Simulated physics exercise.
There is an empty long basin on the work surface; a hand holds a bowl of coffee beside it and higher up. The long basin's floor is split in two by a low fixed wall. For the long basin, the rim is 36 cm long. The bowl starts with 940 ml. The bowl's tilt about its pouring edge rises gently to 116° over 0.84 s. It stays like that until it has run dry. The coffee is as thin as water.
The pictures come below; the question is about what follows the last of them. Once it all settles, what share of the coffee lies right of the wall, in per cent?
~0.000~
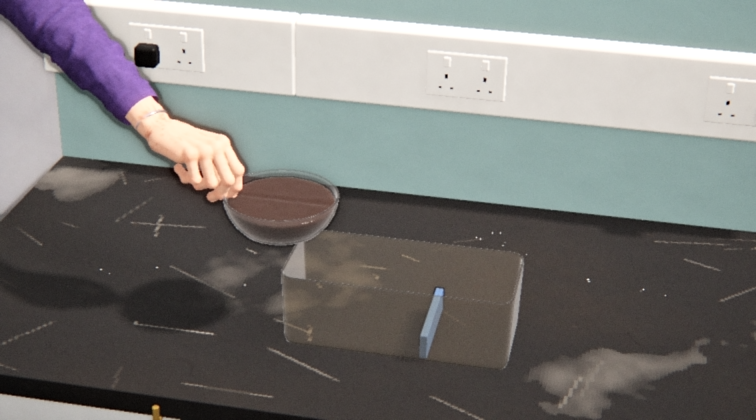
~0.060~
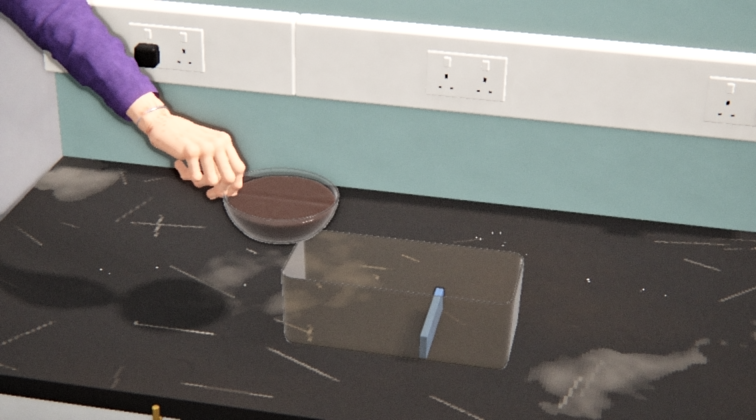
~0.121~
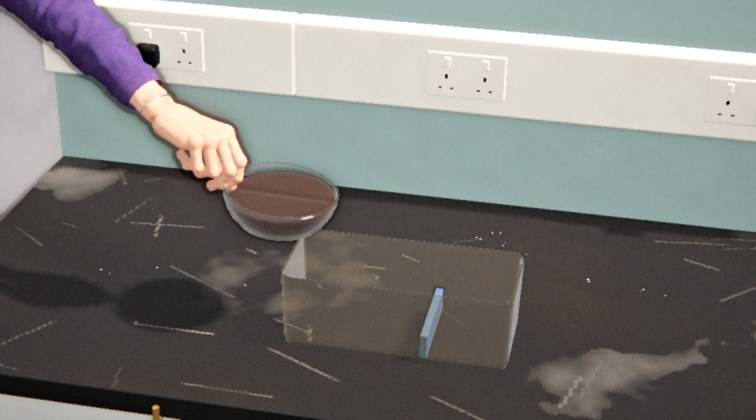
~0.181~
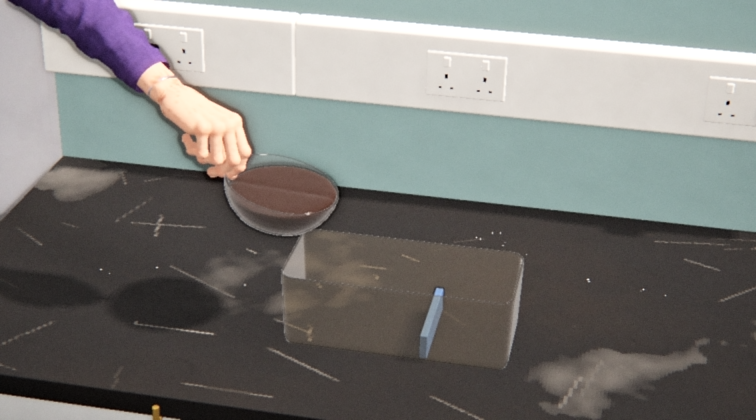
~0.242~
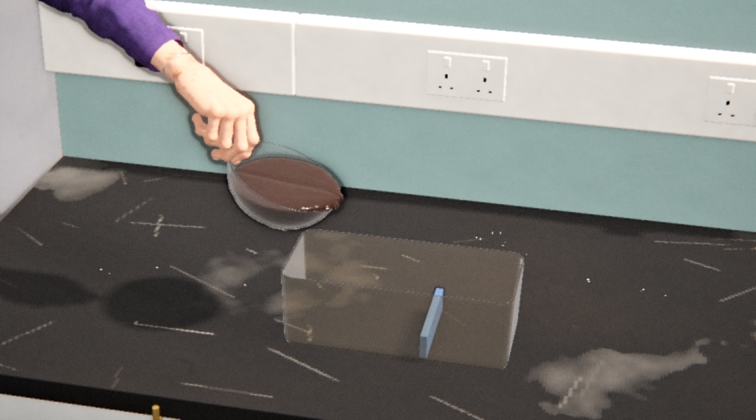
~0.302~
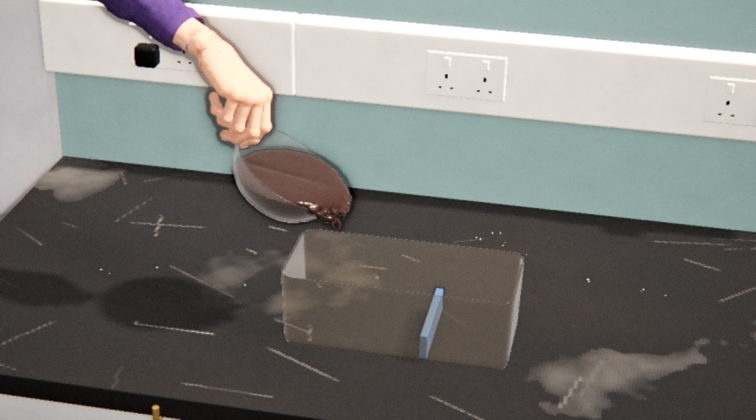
16 %.
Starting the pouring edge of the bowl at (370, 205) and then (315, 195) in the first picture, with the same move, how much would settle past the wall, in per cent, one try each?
55 and 10 %.
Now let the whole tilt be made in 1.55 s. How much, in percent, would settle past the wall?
10 per cent.
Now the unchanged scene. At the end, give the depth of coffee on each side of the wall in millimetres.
20 mm left, 8 mm right.
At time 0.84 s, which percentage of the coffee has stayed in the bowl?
0 per cent or so.
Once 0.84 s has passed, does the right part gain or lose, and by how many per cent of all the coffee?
The share ends bigger than before, by about 5 %.
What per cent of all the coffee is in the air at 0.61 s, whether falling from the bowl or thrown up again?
Roughly 50 %.
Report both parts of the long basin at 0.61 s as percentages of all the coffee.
Lab note: Left near 42 %, right near 0.
By 0.61 s the tilt is 96° and 8 per cent is still to pour, 42 is left of the wall and 0 right of it.
By 0.84 s the tilt is 116° and 0 per cent is still to pour, 86 is left of the wall and 10 right of it.
By 1.08 s the tilt is 116° and 0 per cent is still to pour, 75 is left of the wall and 14 right of it.
By 1.34 s the tilt is 116° and 0 per cent is still to pour, 74 is left of the wall and 15 right of it.
At rest 73 per cent lies left of the wall, 16 right of it and 11 outside.
